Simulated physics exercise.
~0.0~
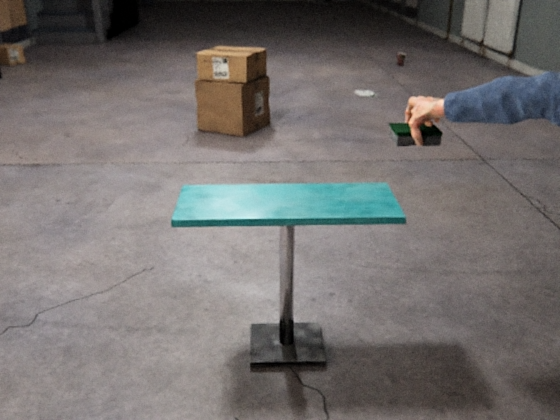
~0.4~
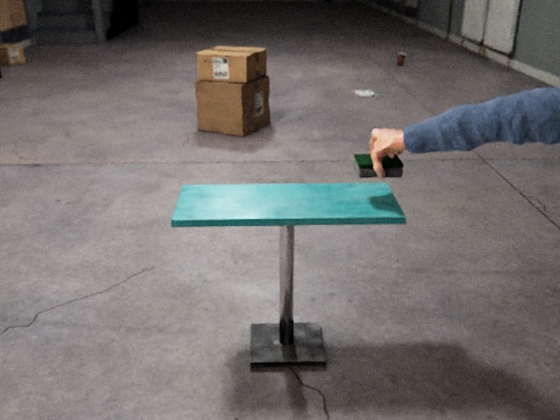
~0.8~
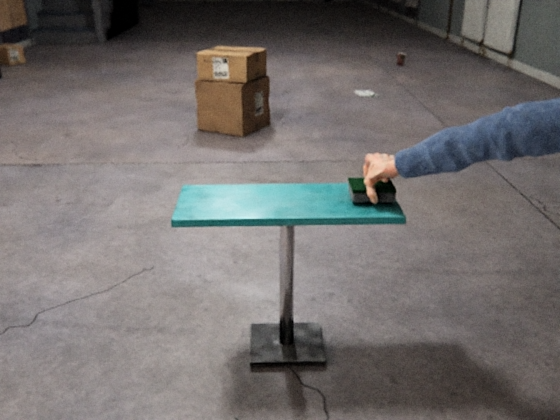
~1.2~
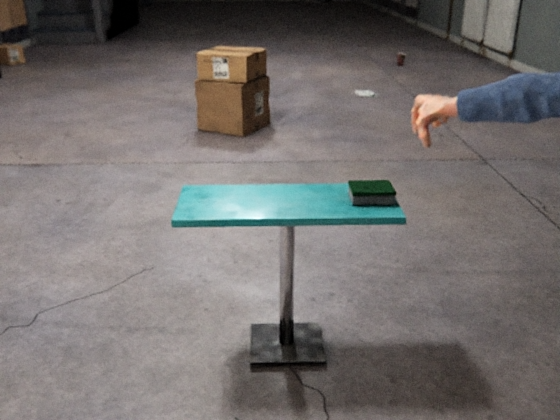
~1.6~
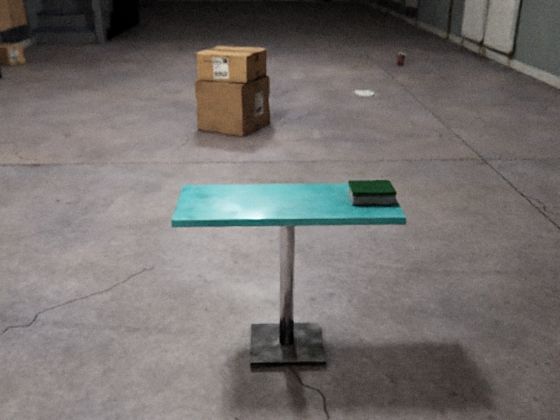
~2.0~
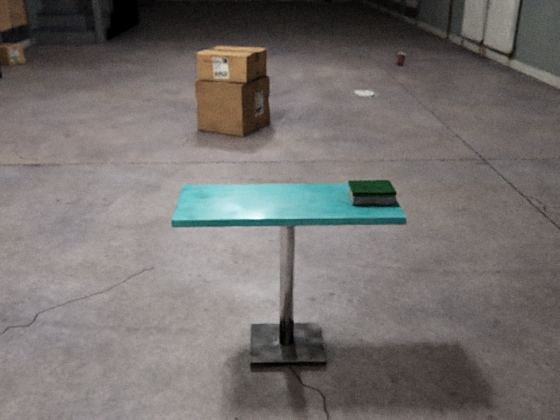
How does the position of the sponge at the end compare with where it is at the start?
At the start the sponge is held in the air, above and to the right of the turquoise stand. By the end it is lower and farther left, resting on the right end of the stand's top.
